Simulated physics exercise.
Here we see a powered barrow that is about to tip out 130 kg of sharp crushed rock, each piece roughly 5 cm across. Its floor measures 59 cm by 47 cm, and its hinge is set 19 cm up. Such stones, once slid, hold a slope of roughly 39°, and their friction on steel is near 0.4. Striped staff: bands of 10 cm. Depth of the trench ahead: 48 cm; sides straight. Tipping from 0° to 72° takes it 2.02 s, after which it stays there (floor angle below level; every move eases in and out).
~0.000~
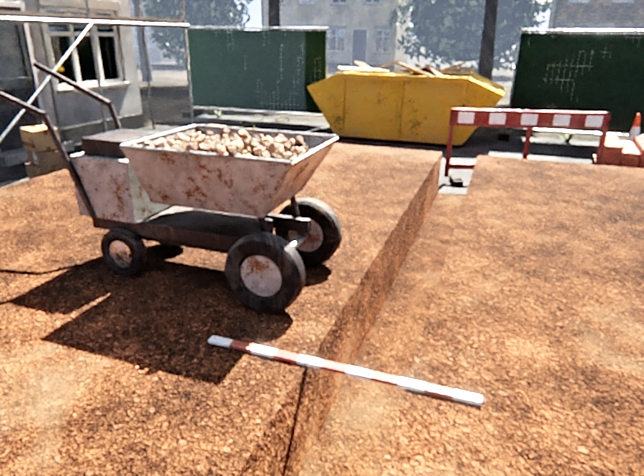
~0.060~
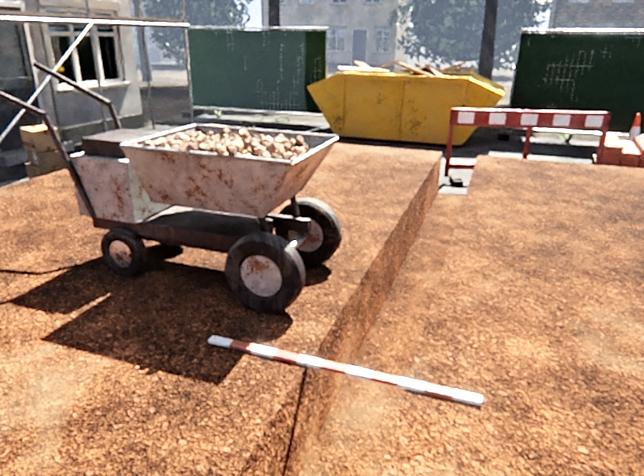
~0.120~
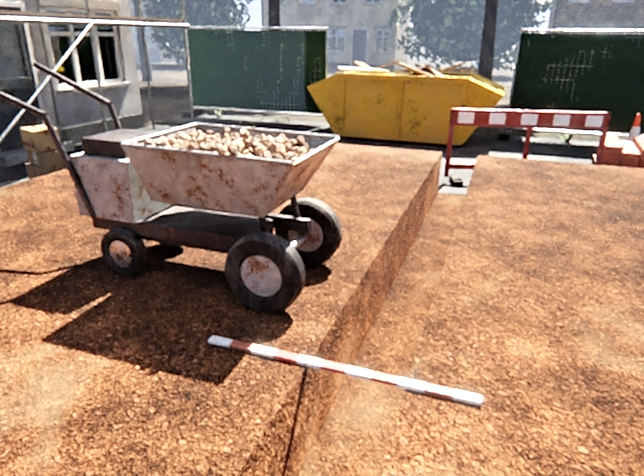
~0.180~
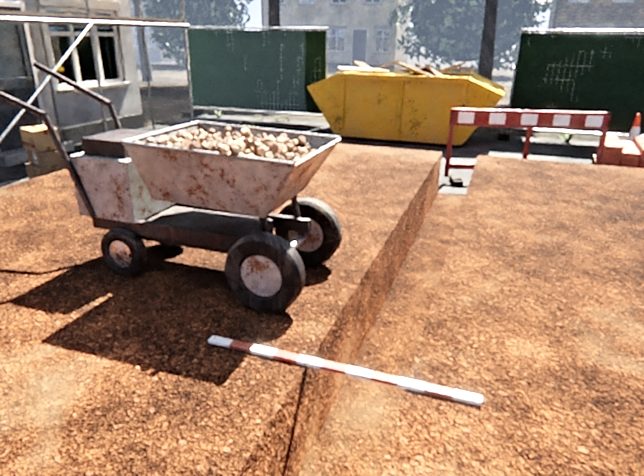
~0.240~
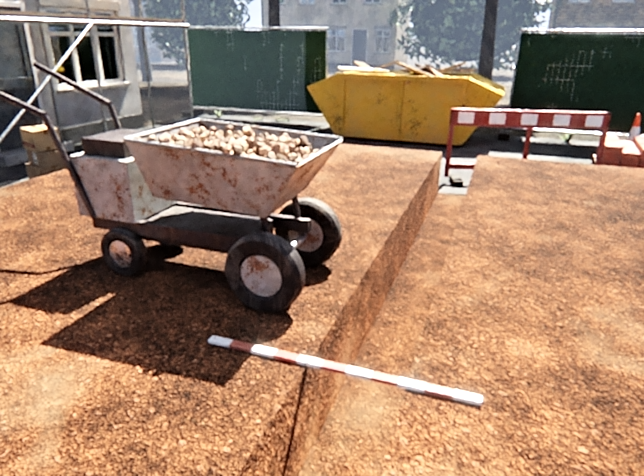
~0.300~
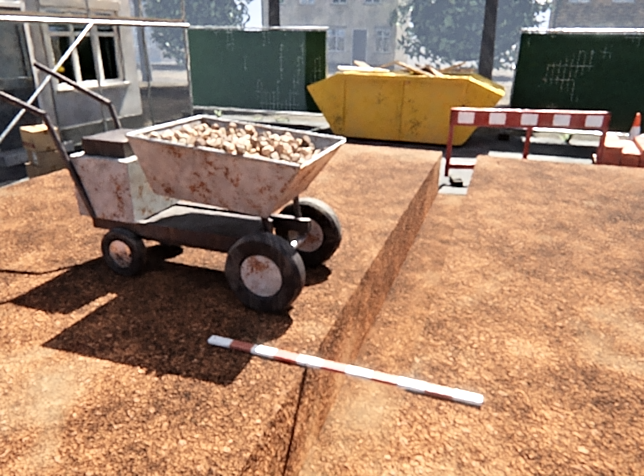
Building site in sunlight, the stone-filled tray of a rusty barrow tilting slightly to the right beside a striped staff.
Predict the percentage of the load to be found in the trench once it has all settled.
Roughly 55 percent of the load ends up there.
After 1.5 s the floor is at 61°; 99 % in the tray, 1 % in the trench; the foremost stones are at (401, 286).
After 2.1 s the floor is at 72°; 68 % in the tray, 19 % in the trench, 13 % past the trench; the foremost stones are at (494, 320).
After 2.5 s the floor is at 72°; 47 % in the tray, 32 % in the trench, 21 % past the trench; the foremost stones are at (543, 307).
After 4.4 s the floor is at 72°; 25 % in the tray, 55 % in the trench, 20 % past the trench; the foremost stones are at (556, 310).
